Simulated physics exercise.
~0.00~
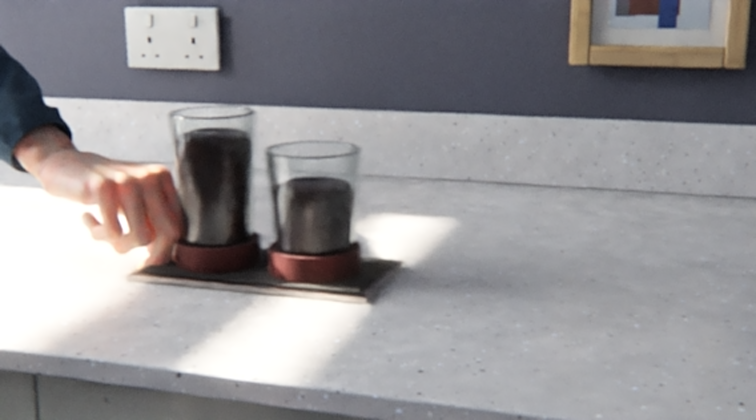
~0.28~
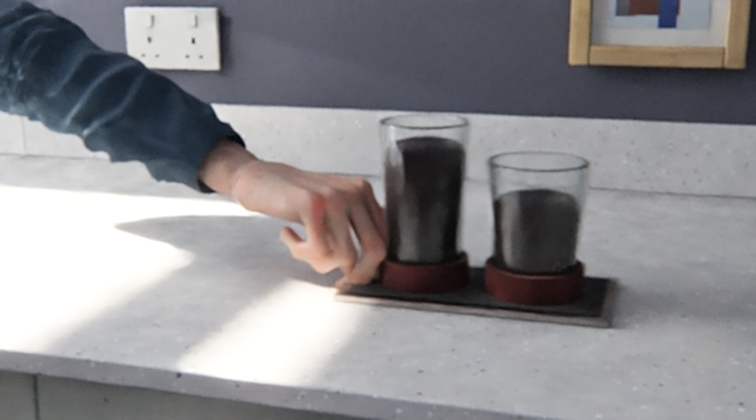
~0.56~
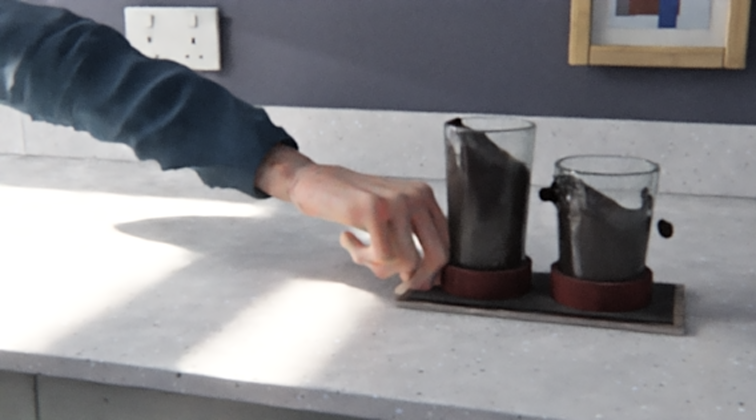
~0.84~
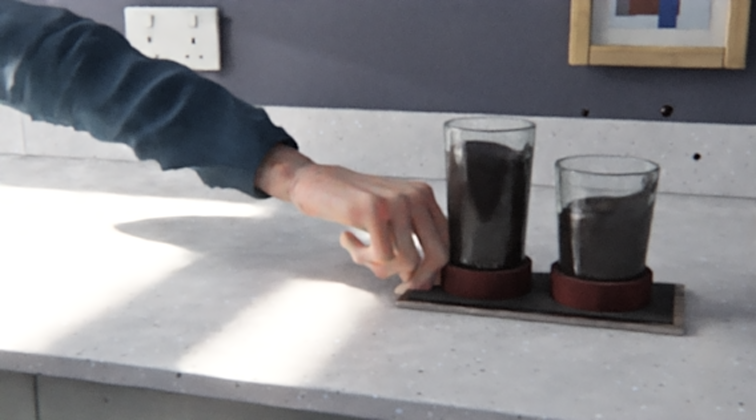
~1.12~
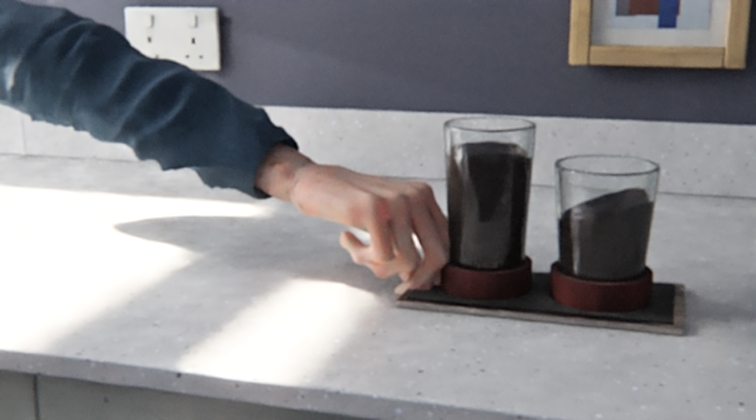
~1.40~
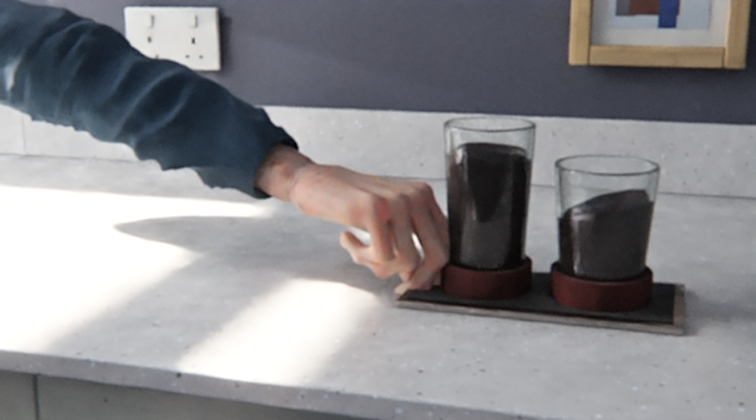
A hand slides a tray with two glasses right and stops, and dark liquid sloshes out.
